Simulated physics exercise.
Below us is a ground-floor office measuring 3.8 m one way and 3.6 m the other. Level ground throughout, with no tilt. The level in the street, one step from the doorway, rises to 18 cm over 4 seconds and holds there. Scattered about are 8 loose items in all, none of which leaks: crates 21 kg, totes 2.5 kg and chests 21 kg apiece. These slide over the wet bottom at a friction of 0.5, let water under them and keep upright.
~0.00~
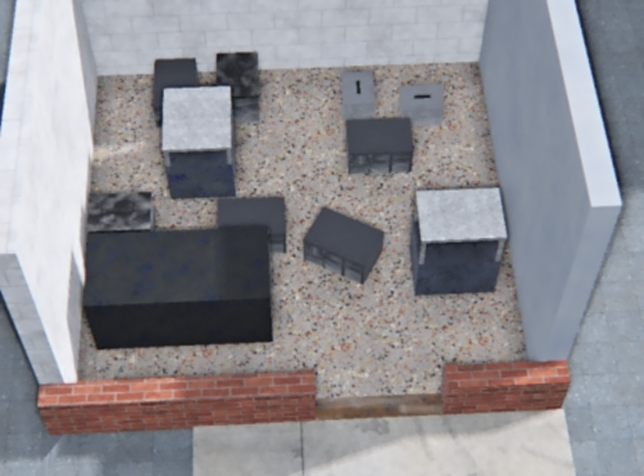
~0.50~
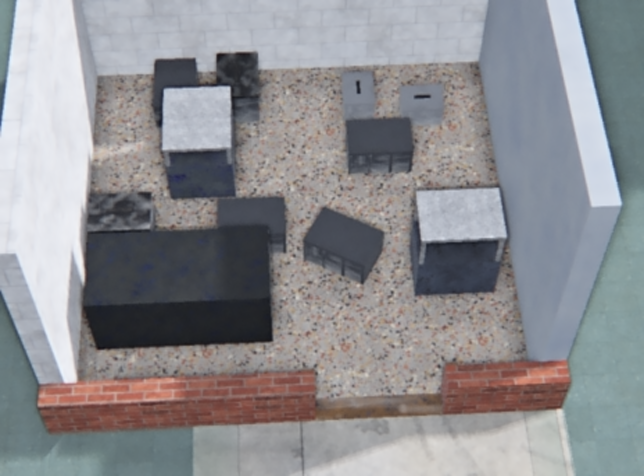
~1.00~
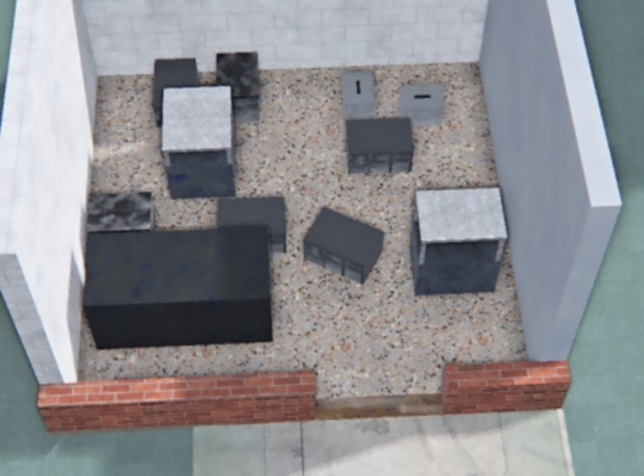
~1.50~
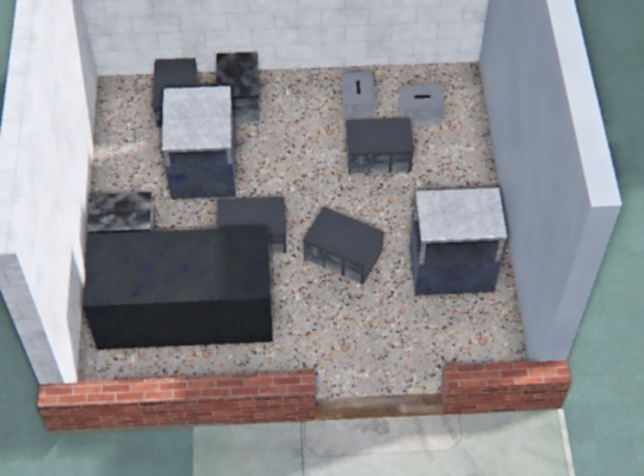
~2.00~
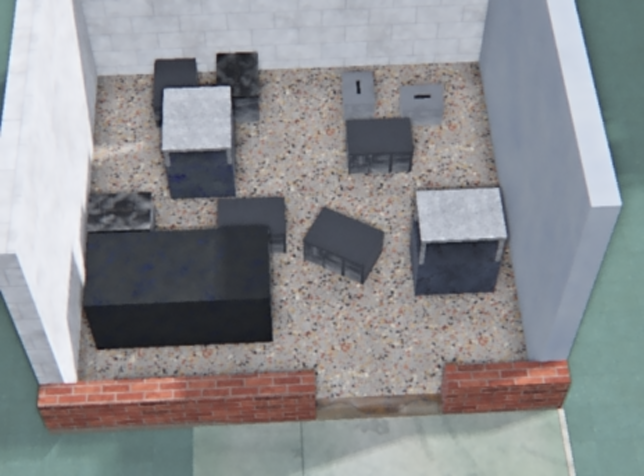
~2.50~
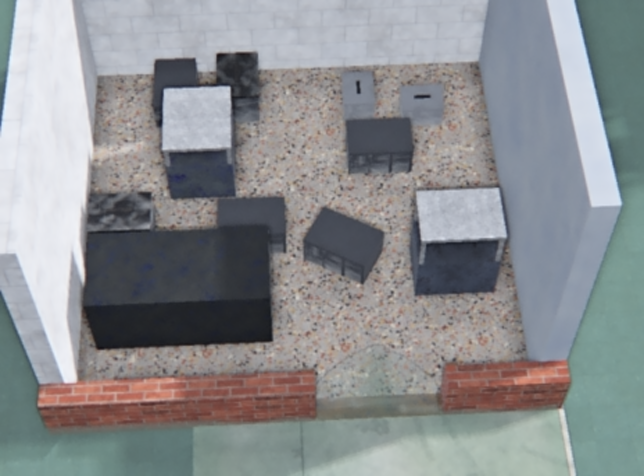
At the start, dark and pale-topped boxes stand still on a speckled floor inside white walls, with grey paving outside. Greenish water then covers the ground outside and gradually spreads over the pale path. Finally a small patch reaches through the gap in the low brick wall, while the boxes stay put.
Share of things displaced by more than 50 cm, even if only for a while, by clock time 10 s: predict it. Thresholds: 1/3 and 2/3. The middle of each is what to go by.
Most likely only a small minority gets moved that far.
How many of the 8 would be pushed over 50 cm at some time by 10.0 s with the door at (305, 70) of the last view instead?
The answer then is 4.
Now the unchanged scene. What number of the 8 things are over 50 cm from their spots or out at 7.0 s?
Count: 1.
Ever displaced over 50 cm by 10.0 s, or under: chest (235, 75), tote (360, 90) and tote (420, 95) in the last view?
One by one in that order: Below; below; below.
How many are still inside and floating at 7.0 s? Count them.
Count: 0.
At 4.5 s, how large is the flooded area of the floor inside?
3.5 m2.
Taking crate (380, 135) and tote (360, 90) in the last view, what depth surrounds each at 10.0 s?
Depths: Near 9 cm, then near 10 cm.
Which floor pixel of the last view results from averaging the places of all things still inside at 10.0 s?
It works out to somewhere near (287, 133) on the floor.
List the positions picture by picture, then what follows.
A crate at (380, 135), on the bottom; a crate at (344, 236) rests on the ground; water covers 0.0 m2; 0 of 8 have shifted, in the first picture.
A crate at (380, 135), on the bottom; a crate at (344, 236) rests on the ground; water covers 0.0 m2; 0 of 8 have shifted, in the second picture.
A crate at (380, 135), on the bottom; a crate at (344, 236) rests on the ground; 0.0 m2 under water; 0 of 8 have shifted, in the third picture.
A crate at (380, 135), on the bottom; a crate at (344, 236), on the bottom; 0.0 m2 under water; 0 of 8 have shifted, in the fourth picture.
A crate at (380, 135), on the bottom; a crate at (344, 236) rests on the ground; water covers 0.0 m2; 0 of 8 have shifted, in the fifth picture.
A crate at (380, 135), on the bottom; a crate at (344, 236), on the bottom; 0.3 m2 under water; 0 of 8 have shifted, in the sixth picture.
After 3.5 s 0 of 8 are over 50 cm from their spots; 0 afloat.
After 4.5 s 0 of 8 are over 50 cm from their spots; 0 afloat.
After 7.0 s 1 of 8 are over 50 cm from their spots; 0 afloat.
After 10.0 s 2 of 8 are over 50 cm from their spots, and 2 have been at some point; 5 afloat.
